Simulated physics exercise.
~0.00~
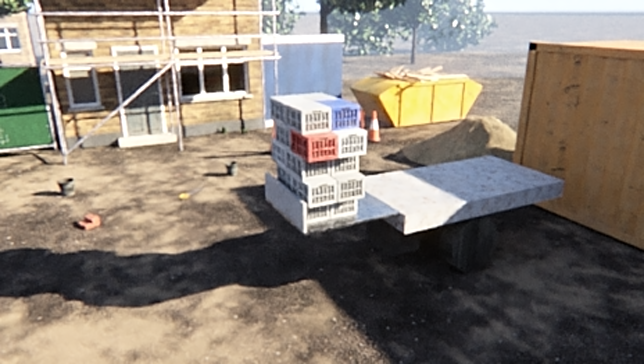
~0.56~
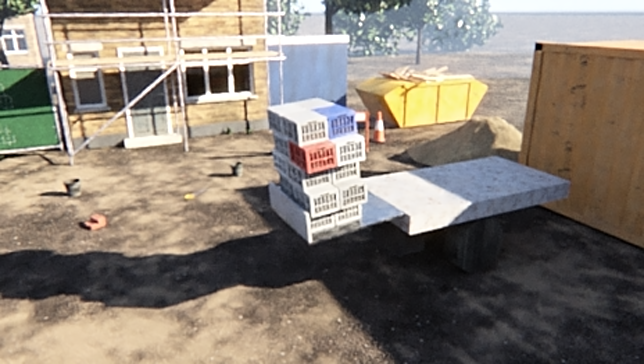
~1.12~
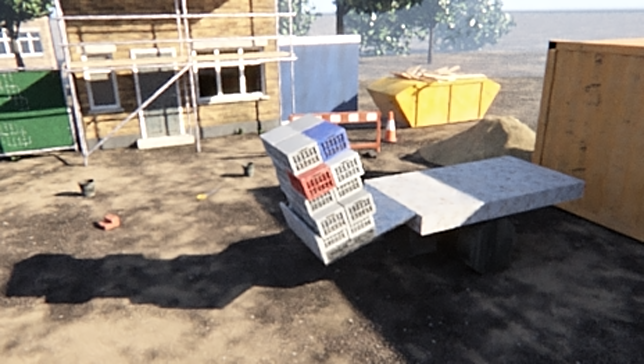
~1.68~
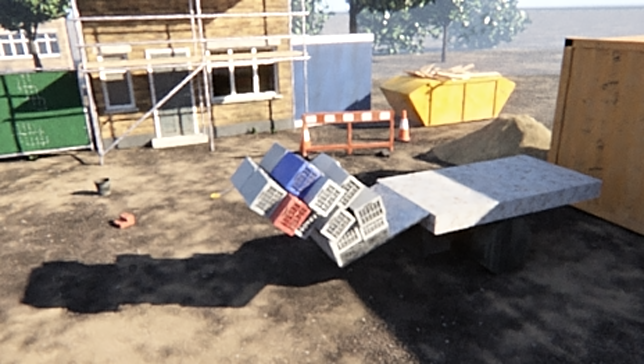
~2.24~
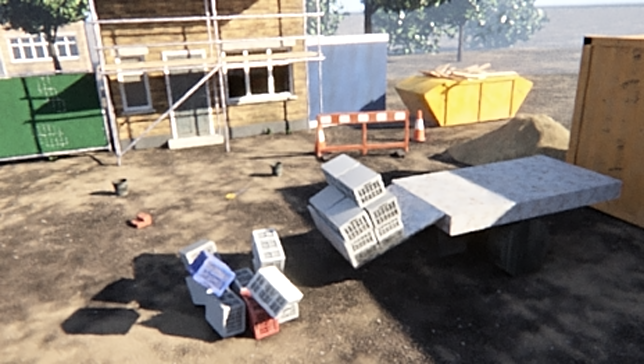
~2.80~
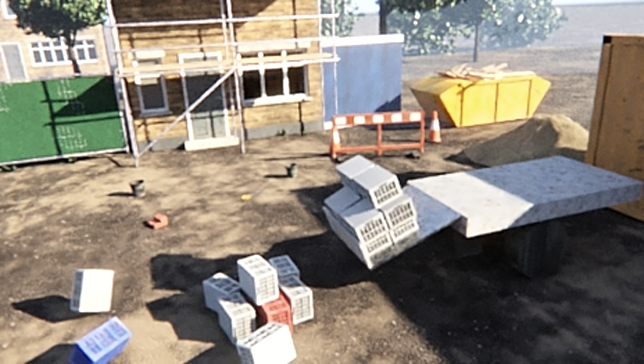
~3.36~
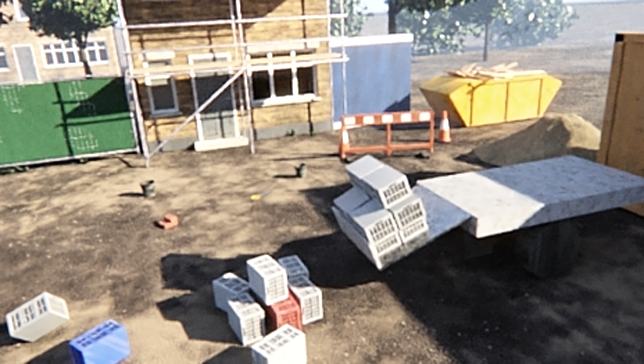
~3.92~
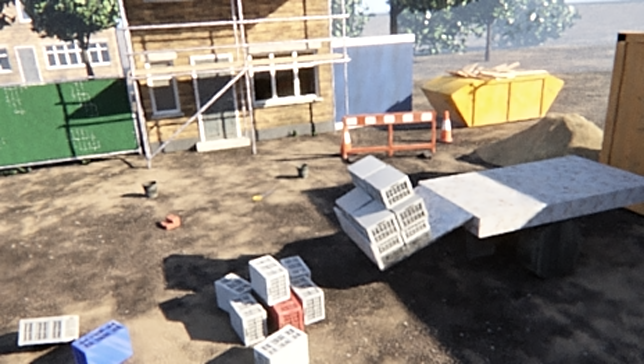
In this clip, a stack of grey crates with one red and one blue tilts on a drooping flap beside a flat slab, and the upper crates topple left onto the ground, ending scattered with the red and blue ones while several grey crates stay on the sloping flap.
